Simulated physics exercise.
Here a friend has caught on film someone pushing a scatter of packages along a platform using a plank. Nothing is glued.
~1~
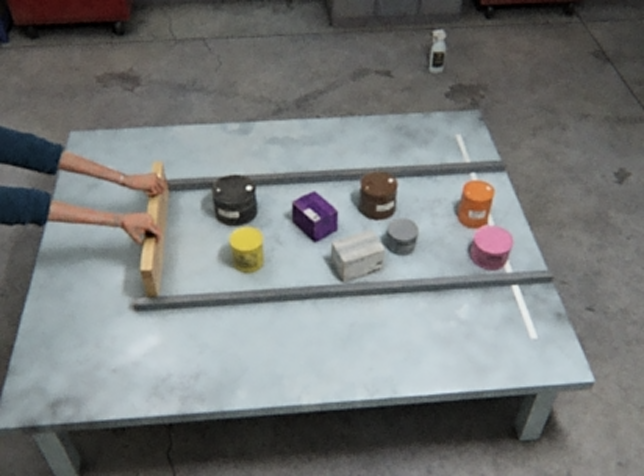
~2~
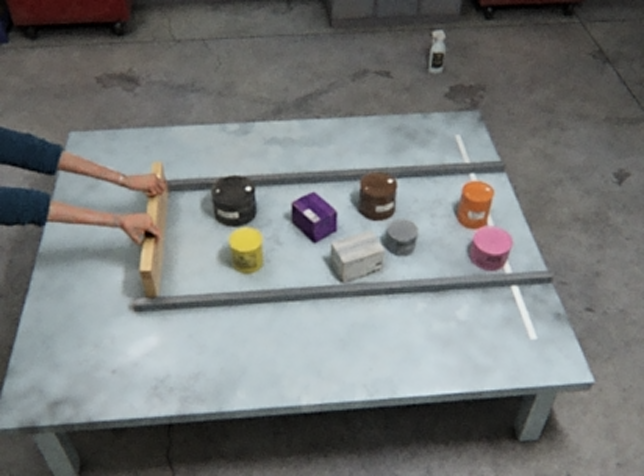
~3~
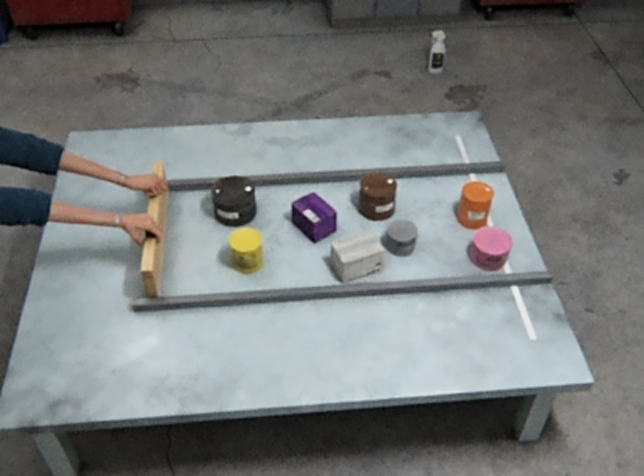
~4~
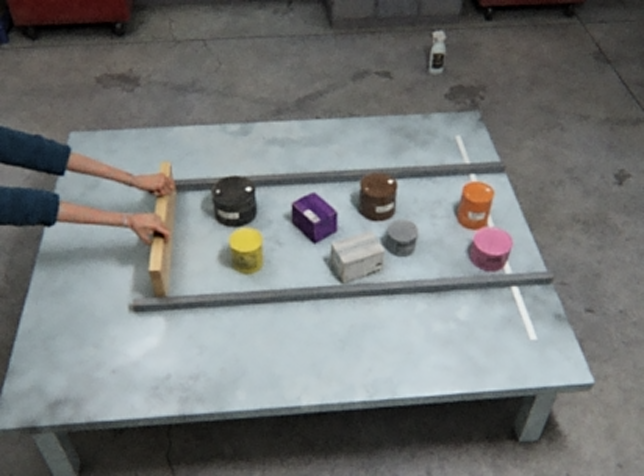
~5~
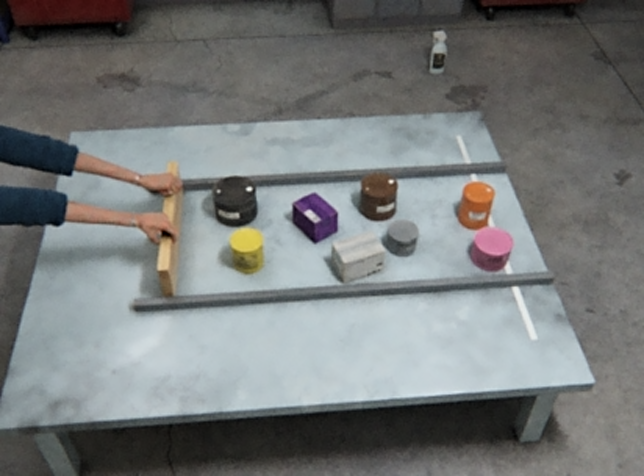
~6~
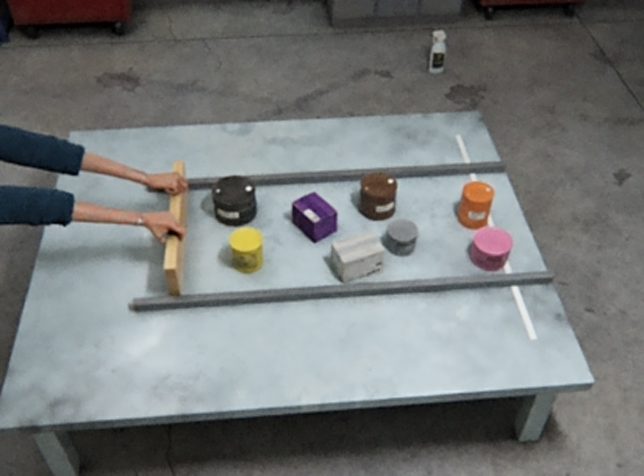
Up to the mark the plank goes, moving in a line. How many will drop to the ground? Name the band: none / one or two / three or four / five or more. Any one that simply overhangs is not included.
Band: Three or four.
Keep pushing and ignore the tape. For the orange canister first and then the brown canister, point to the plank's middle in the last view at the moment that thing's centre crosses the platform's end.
The orange canister puts it at (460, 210), the brown canister at (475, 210).
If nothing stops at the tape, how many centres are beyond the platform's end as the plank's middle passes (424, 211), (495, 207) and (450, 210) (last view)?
Place by place: 0, 4 and 0.
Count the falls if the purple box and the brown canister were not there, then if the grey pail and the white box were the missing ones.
Try one: 2; try two: 3.
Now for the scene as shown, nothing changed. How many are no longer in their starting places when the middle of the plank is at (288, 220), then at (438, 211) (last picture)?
First 3 and then 8.
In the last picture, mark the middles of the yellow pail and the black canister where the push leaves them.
Roughly (517, 234), and the other roughly (500, 175).
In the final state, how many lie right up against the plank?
Looks like 4 of them, all told.
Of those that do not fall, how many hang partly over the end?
Overhanging ones - 3.
Early on, none off yet; pink pail at rest near (491, 249); orange canister at rest near (475, 206); grey pail at rest near (402, 238).
A while later, none off yet; pink pail at rest near (491, 249); orange canister at rest near (475, 206); grey pail travelled a little near (407, 239).
Further along, none off yet; pink pail travelled a little near (508, 252); orange canister travelled about its own width near (508, 209); grey pail travelled well along near (483, 232).
Finally, the number that fall off is three or four; lost, brown canister, grey pail, orange canister and pink pail.
